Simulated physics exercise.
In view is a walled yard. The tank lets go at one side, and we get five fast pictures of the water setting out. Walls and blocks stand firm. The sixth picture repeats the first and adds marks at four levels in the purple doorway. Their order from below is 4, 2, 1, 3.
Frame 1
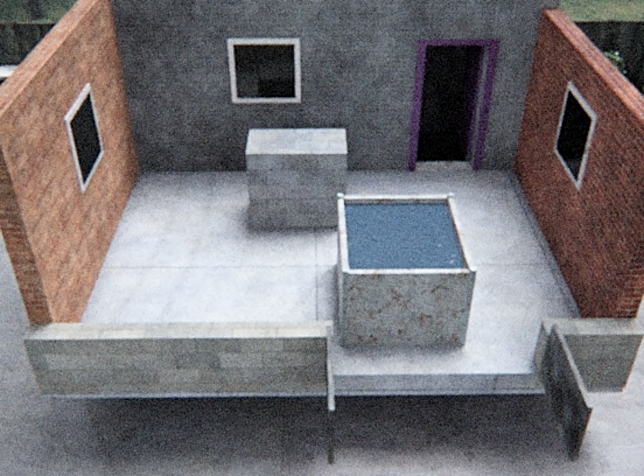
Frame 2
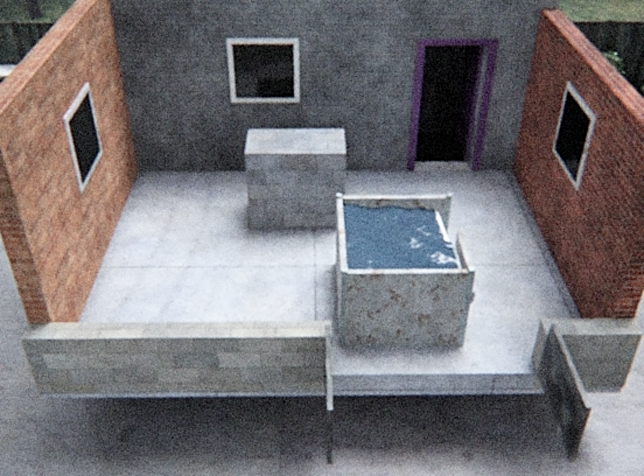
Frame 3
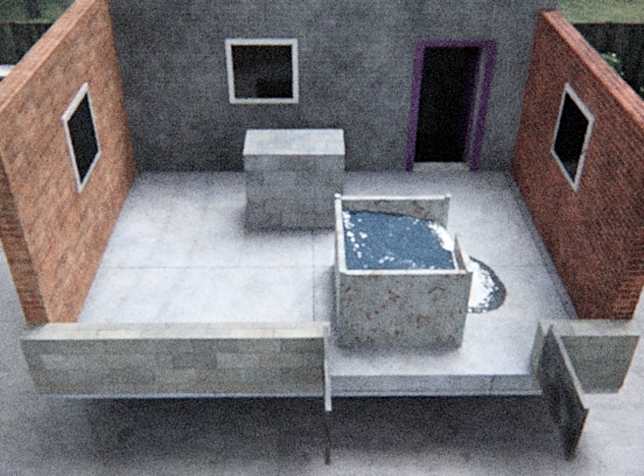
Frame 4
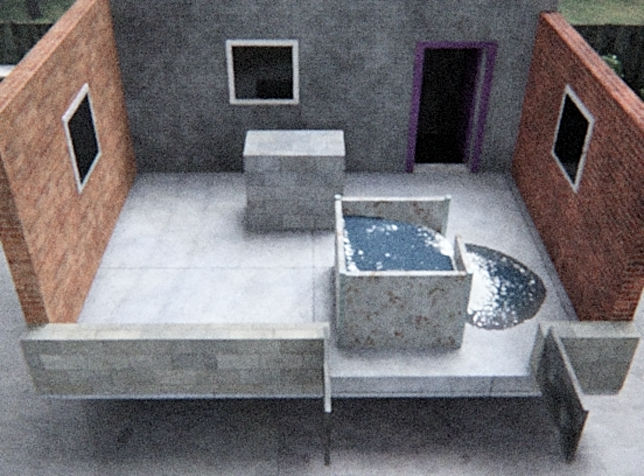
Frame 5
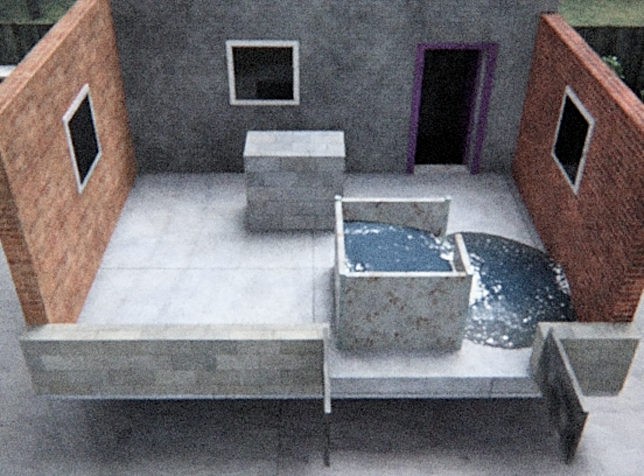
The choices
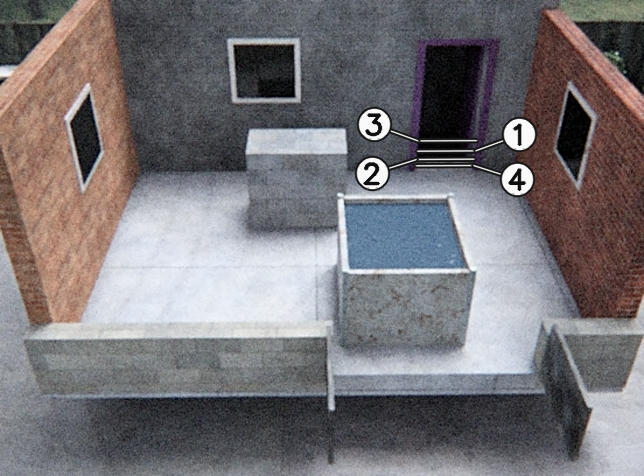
Walled yard with a purple doorway and a square tank, water pouring from the tank's right side and spreading across the pale floor.
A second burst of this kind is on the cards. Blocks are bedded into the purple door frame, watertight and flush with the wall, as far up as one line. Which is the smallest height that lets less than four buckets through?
2 is the one.
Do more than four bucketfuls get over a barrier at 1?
No, not at all.
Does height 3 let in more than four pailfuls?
No, not at all.
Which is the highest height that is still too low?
Height 4.
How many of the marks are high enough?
Three.
In white, 1 at (446, 151); 2 at (445, 159); 3 at (447, 140); 4 at (444, 165); from the bottom up 4, 2, 1, 3.
With 1, nothing gets over.
With 2, a bucket or two gets in.
With 3, nothing gets over.
With 4, about 14 bucketfuls get in.
